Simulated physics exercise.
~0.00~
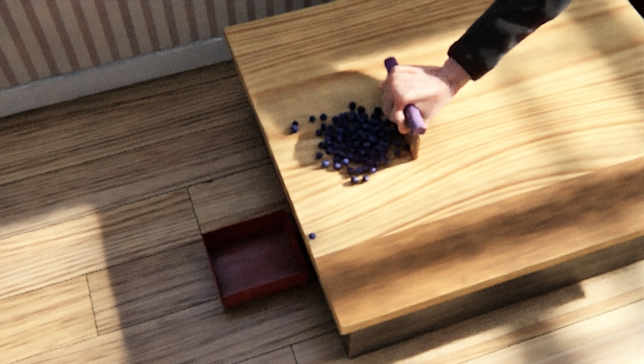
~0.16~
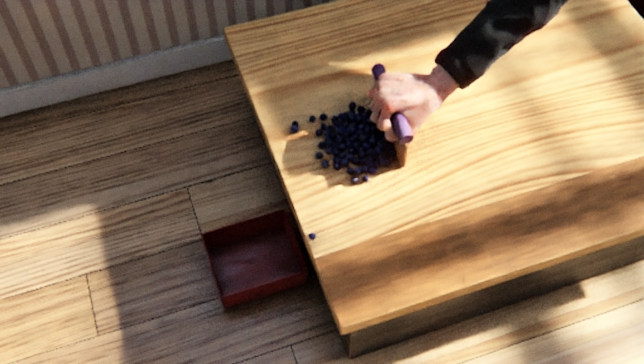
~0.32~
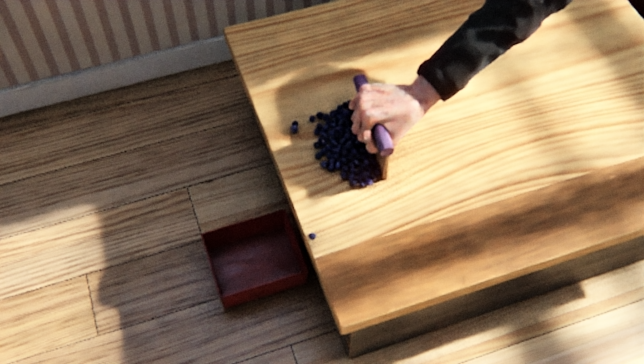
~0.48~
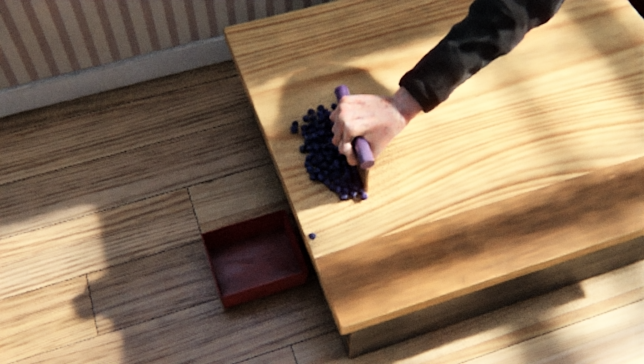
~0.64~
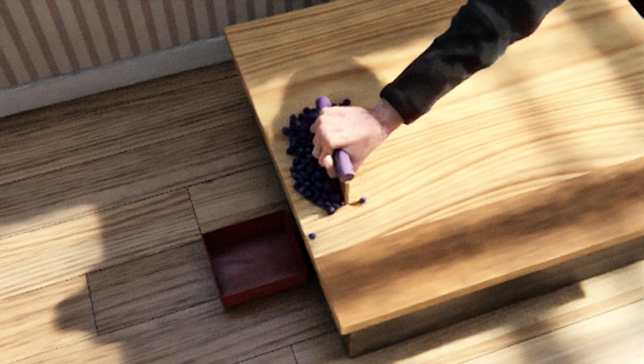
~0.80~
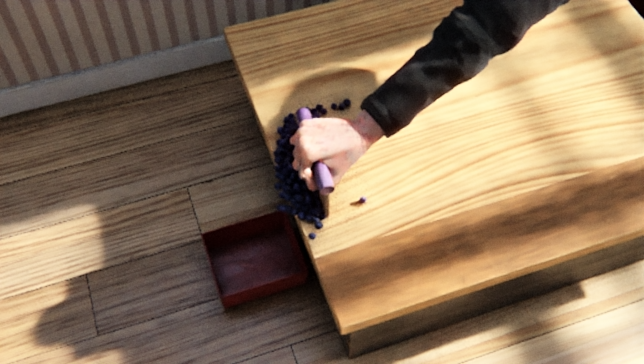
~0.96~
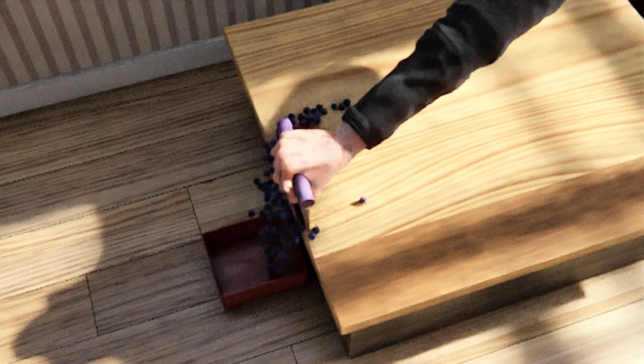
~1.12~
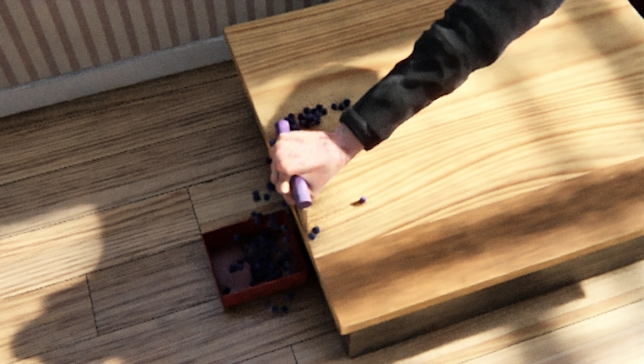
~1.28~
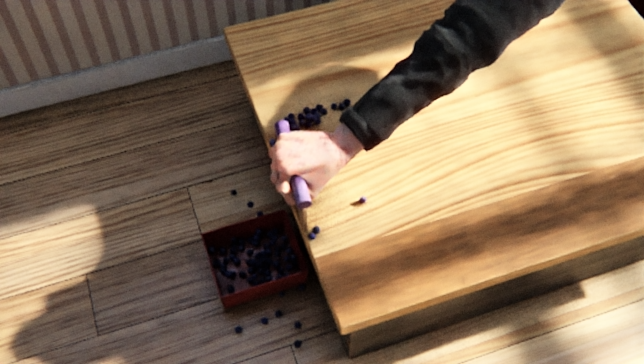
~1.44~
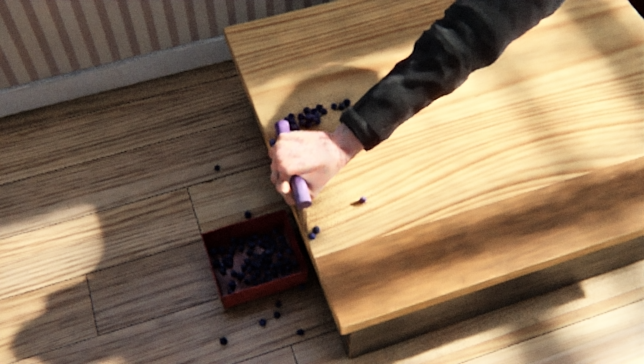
A hand in a dark sleeve reaches in from the upper right, gripping a purple-handled scraper on a pale wooden platform seen from above at an angle. A heap of dark blueberries lies before it, and an open red tin sits on the plank floor by the platform's left edge, near a striped wall. The hand pushes the heap left and slightly down, leaving a few berries behind. At the edge it stops, and berries spill over. Most land in the tin, several scatter across the floor, and others stay on top beside the still hand.
